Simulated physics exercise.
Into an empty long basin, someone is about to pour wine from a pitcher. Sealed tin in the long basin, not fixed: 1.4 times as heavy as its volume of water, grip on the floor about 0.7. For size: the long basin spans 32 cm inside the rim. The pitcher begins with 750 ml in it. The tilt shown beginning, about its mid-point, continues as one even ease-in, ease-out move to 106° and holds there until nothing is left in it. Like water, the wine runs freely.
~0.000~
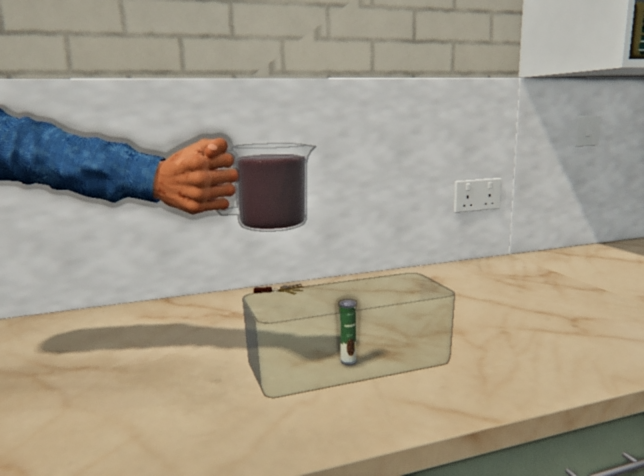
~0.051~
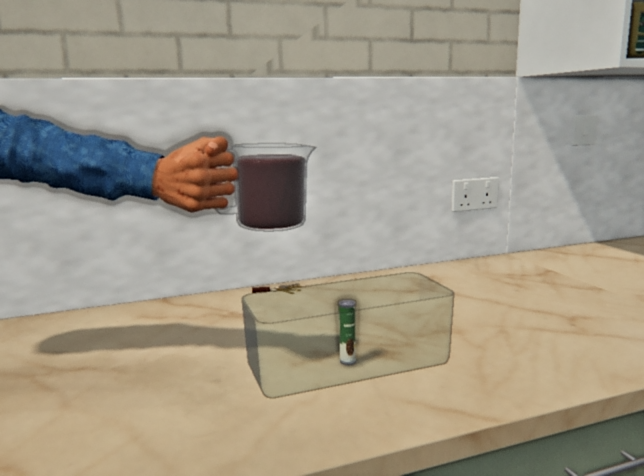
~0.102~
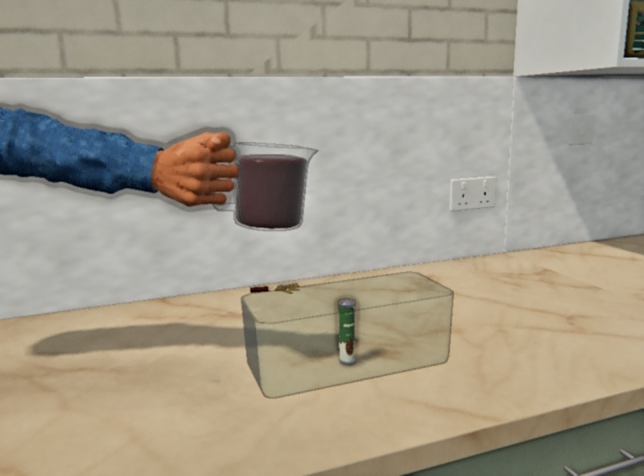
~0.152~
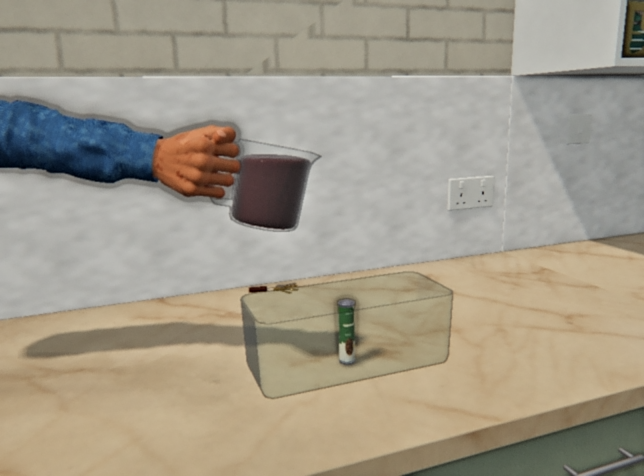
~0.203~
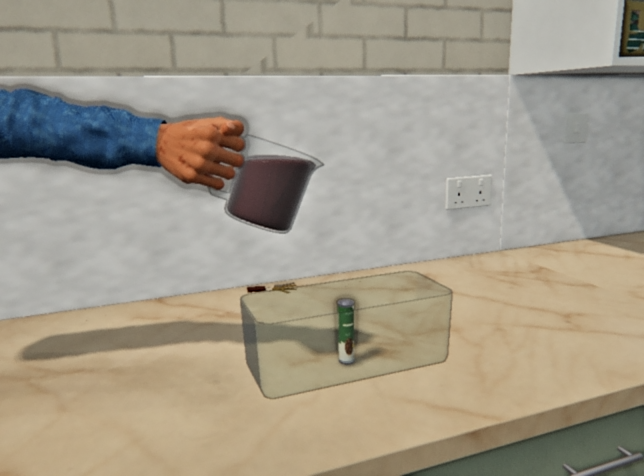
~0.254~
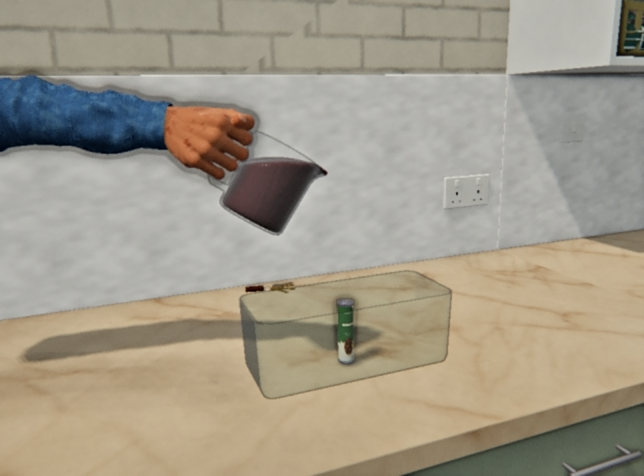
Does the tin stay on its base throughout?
Yes - it will stay erect.
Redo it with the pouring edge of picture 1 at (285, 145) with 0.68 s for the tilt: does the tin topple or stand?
Result: Tin tipped over.
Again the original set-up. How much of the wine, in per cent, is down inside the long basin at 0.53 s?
Close to 12 in a hundred.
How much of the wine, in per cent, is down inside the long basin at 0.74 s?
The fraction sits near 66 in a hundred.
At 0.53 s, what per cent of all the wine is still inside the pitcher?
At that time about 56 in a hundred parts are still held.
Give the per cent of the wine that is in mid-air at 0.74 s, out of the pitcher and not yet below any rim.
In-air share: About 22 %.
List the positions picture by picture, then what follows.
It leans 0°; its right rim is at (316, 145); the wine meets the walls at (235, 159) and (304, 156); the long basin's rim runs from (250, 310) to (437, 284); the tin's top is at (348, 306), in the first picture.
It leans 1°; its right rim is at (316, 146); the wine meets the walls at (234, 158) and (303, 156), in the second picture.
It leans 6°; its right rim is at (318, 149); the wine meets the walls at (236, 158) and (305, 157), in the third picture.
It leans 13°; its right rim is at (321, 155); the wine meets the walls at (238, 159) and (308, 158), in the fourth picture.
It leans 22°; its right rim is at (324, 164); the wine meets the walls at (238, 167) and (314, 160), in the fifth picture.
It leans 32°; its right rim is at (326, 175); the wine meets the walls at (233, 176) and (315, 167); 1 per cent is over the edge, in the sixth picture.
By 0.53 s the tilt is 94° and 56 per cent is still to pour; the tin stands where it began.
By 0.74 s the tilt is 106° and 13 per cent is still to pour; the tin stands where it began.
By 0.95 s the tilt is 106° and 2 per cent is still to pour; the tin stands where it began.
By 1.18 s the tilt is 106° and 0 per cent is still to pour; the tin stands where it began.
At rest the tin stands where it began.
